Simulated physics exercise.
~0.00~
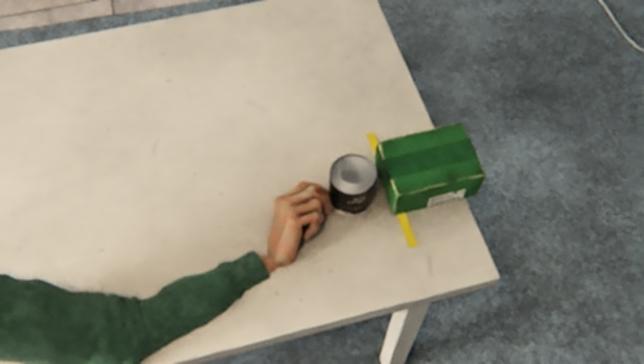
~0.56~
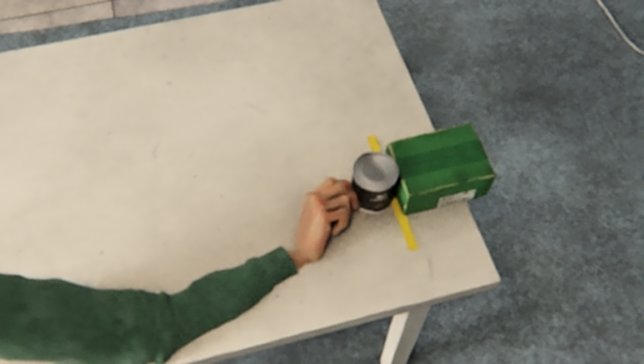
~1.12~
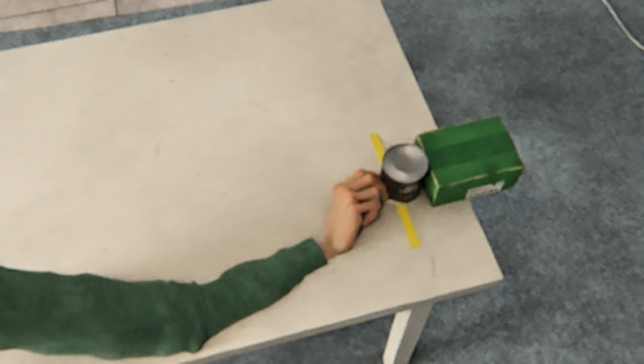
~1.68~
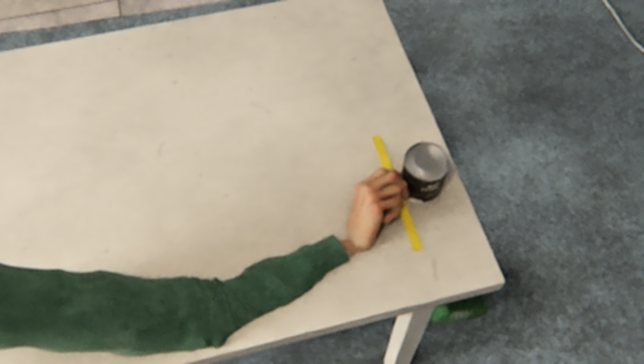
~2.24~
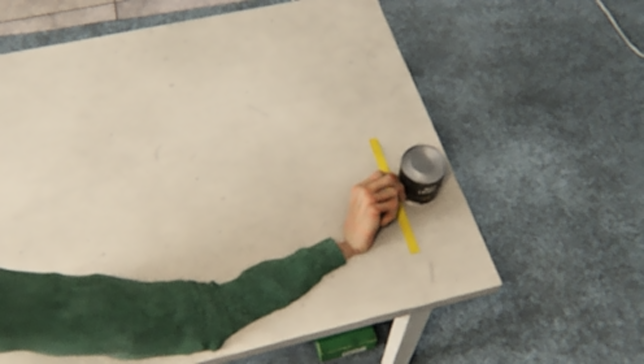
At a table's edge, a hand pushes a black can rightward against a green box until the box falls to the floor.
